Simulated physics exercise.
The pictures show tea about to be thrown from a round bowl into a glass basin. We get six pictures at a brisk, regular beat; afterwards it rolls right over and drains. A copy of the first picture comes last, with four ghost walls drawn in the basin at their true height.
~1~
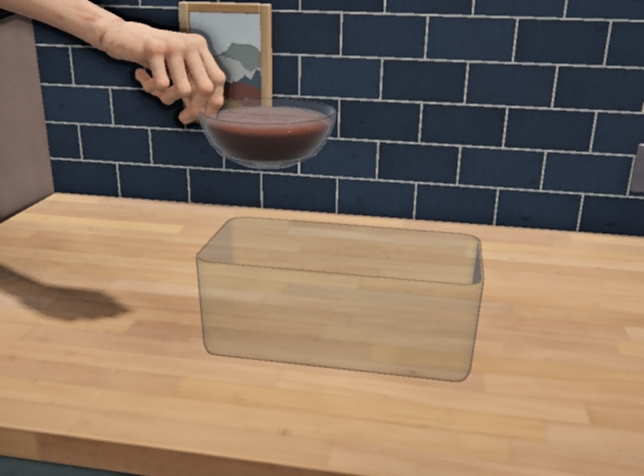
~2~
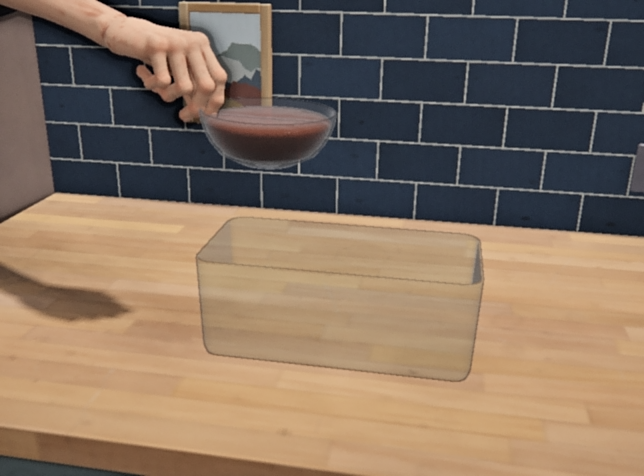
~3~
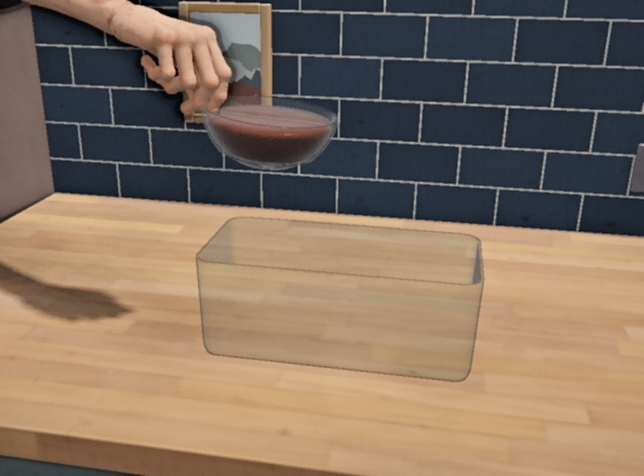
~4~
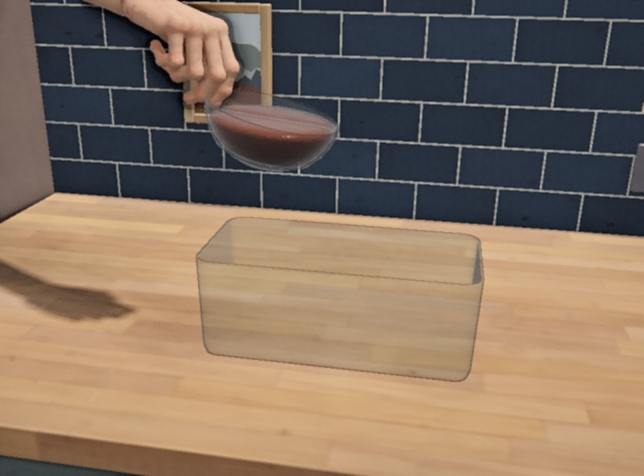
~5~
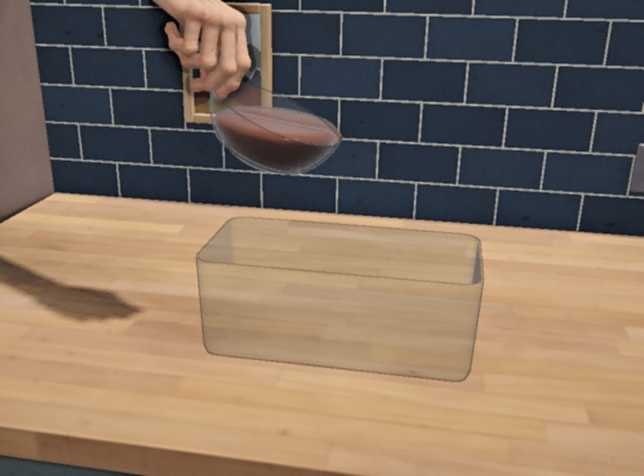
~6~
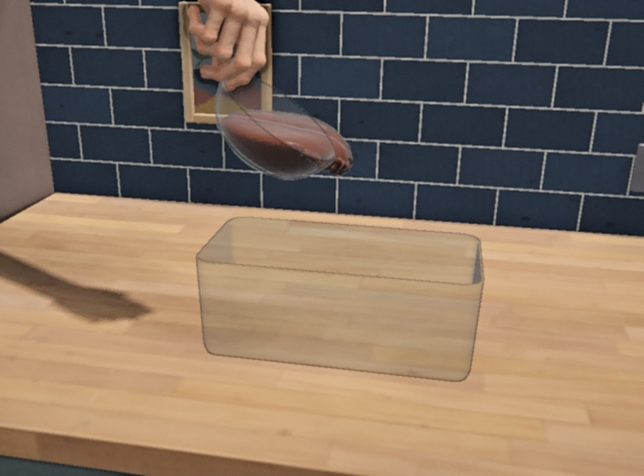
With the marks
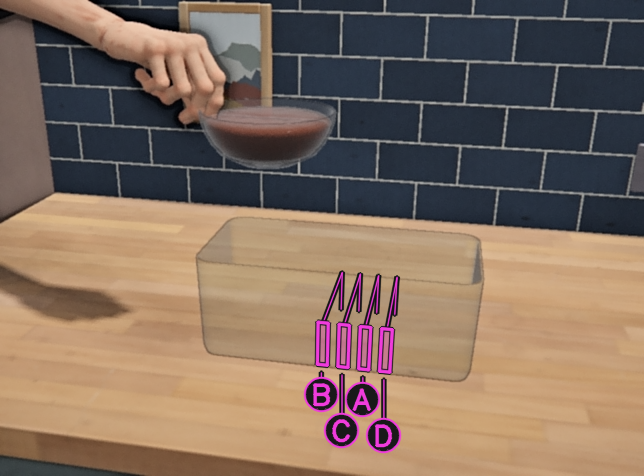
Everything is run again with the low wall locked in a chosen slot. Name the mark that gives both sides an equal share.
Take A.
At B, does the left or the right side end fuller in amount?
The right one.
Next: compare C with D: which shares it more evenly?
The answer is C.
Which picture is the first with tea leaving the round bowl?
In picture 5.
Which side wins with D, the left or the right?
The left one.
On the marked copy, A at (362, 377); B at (321, 372); C at (342, 374); D at (383, 379).
Choosing A, about 54 % ends left of the wall and 44 % right of it.
Choosing B, about 14 % ends left of the wall and 85 % right of it.
Choosing C, about 30 % ends left of the wall and 69 % right of it.
Choosing D, about 82 % ends left of the wall and 14 % right of it; 4 % is lost outside.
